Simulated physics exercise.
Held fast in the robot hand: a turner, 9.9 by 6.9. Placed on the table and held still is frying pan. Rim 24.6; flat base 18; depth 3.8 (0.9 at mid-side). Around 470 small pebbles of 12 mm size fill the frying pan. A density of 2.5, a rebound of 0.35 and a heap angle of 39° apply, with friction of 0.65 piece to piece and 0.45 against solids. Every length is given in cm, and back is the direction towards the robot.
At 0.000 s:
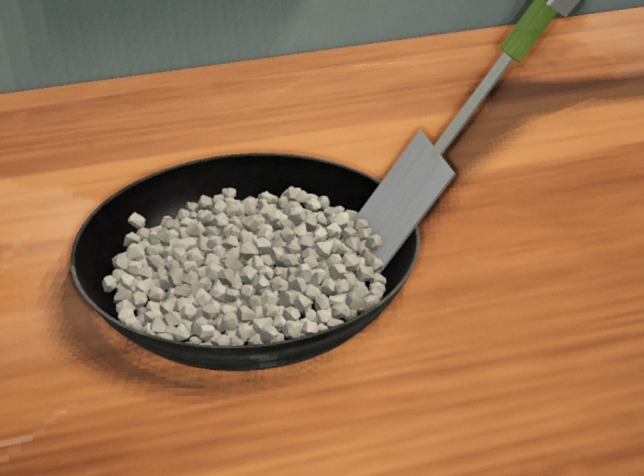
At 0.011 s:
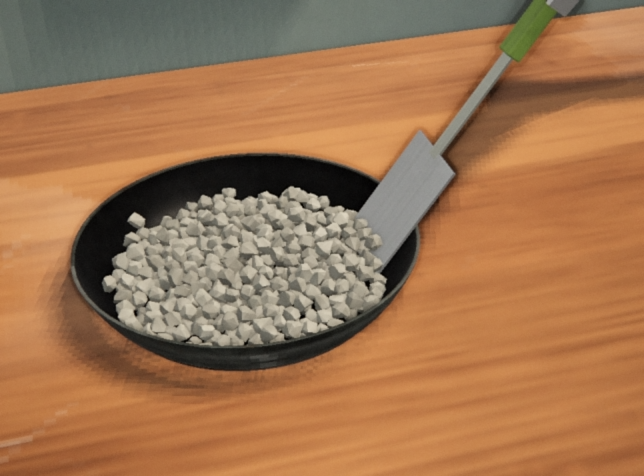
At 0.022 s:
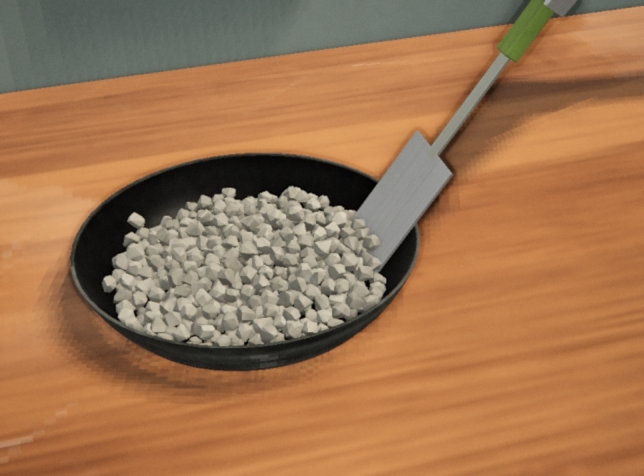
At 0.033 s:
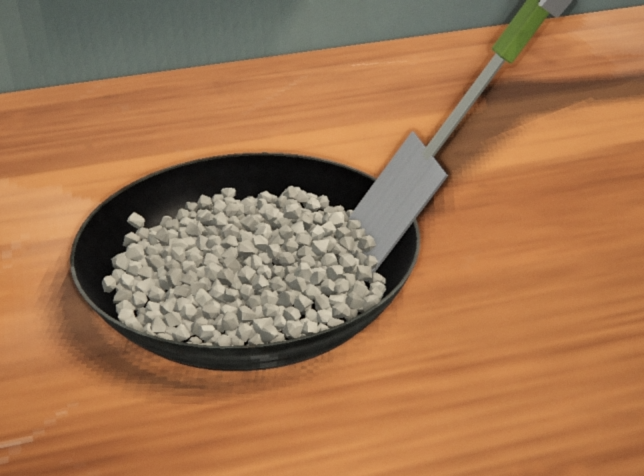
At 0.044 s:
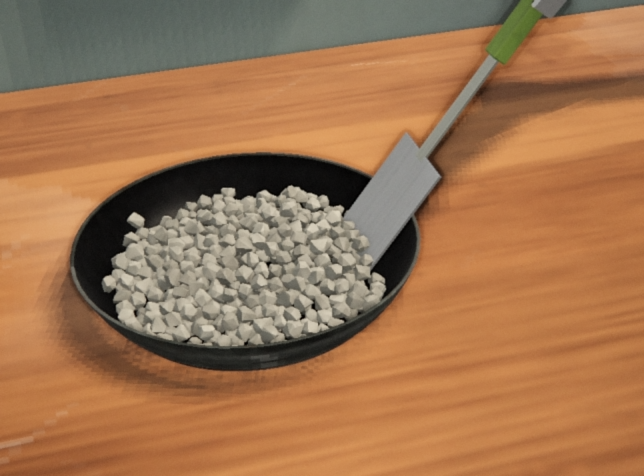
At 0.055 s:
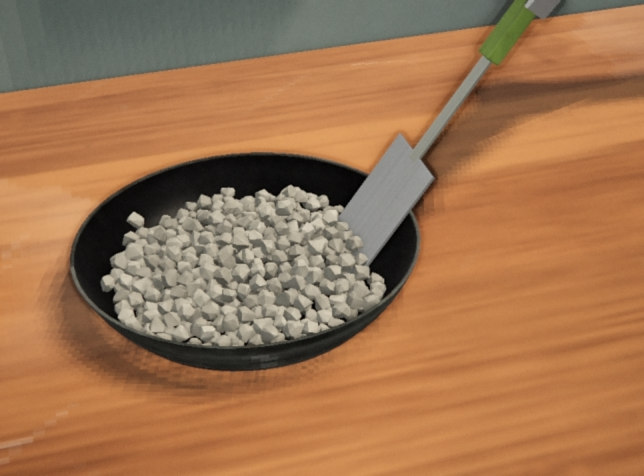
At the start, a black frying pan heaped with small grey pebbles sits on a wooden table, with a green-handled turner resting its flat blade at the right side of the heap. The turner then shifts slowly and slightly to the left, while the pan stays still and the pebbles barely move.
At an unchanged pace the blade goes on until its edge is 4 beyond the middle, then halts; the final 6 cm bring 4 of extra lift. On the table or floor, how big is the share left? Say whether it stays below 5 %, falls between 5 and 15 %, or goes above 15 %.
It stays below 5 %.
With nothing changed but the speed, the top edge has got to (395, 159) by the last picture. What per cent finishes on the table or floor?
I'd say around 5 per cent.
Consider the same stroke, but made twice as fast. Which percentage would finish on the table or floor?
5 %.
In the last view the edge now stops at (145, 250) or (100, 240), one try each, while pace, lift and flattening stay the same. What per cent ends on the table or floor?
Try 1: Approx. 5 %; try 2: Approx. 25 %.
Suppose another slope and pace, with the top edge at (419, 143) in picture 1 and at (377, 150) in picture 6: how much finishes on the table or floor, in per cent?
It works out to about 5 %, more or less.
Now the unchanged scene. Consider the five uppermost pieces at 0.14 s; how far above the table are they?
Estimated height above table: Approx. 4 cm.
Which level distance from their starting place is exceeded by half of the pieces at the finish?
Roughly 3 cm.
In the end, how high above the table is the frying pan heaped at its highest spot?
Peak at rest, approximately 6.0 centimetres.
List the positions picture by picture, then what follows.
Turner top edge at (437, 151), sloping 53°; upper third of the load around (251, 249), from x 110 to 375, top at y 195; 467 in the frying pan, in the first frame.
Turner top edge at (437, 151), sloping 53°; upper third of the load around (251, 249), from x 110 to 375, top at y 195, in the second frame.
Turner top edge at (435, 152), sloping 53°; upper third of the load around (250, 248), from x 110 to 375, top at y 195, in the third frame.
Turner top edge at (429, 153), sloping 53°; upper third of the load around (252, 249), from x 110 to 375, top at y 195, in the fourth frame.
Turner top edge at (423, 154), sloping 53°; upper third of the load around (250, 249), from x 110 to 375, top at y 195, in the fifth frame.
Turner top edge at (417, 155), sloping 53°; upper third of the load around (246, 247), from x 105 to 375, top at y 190; 467 in the frying pan, in the sixth frame.
After 0.14 s, sloping 53°, highest piece 5 above the table; 467 in the frying pan.
After 0.23 s, sloping 53°, highest piece 6 above the table; 466 in the frying pan, 1 on the blade or in flight.
After 0.47 s, sloping 53°, highest piece 6 above the table; 462 in the frying pan, 5 on the table or floor.
After 1.52 s, sloping 53°, highest piece 6 above the table; 462 in the frying pan, 5 on the table or floor.
At rest, 462 in the frying pan, 5 on the table or floor. That is 1 % on the table or floor.
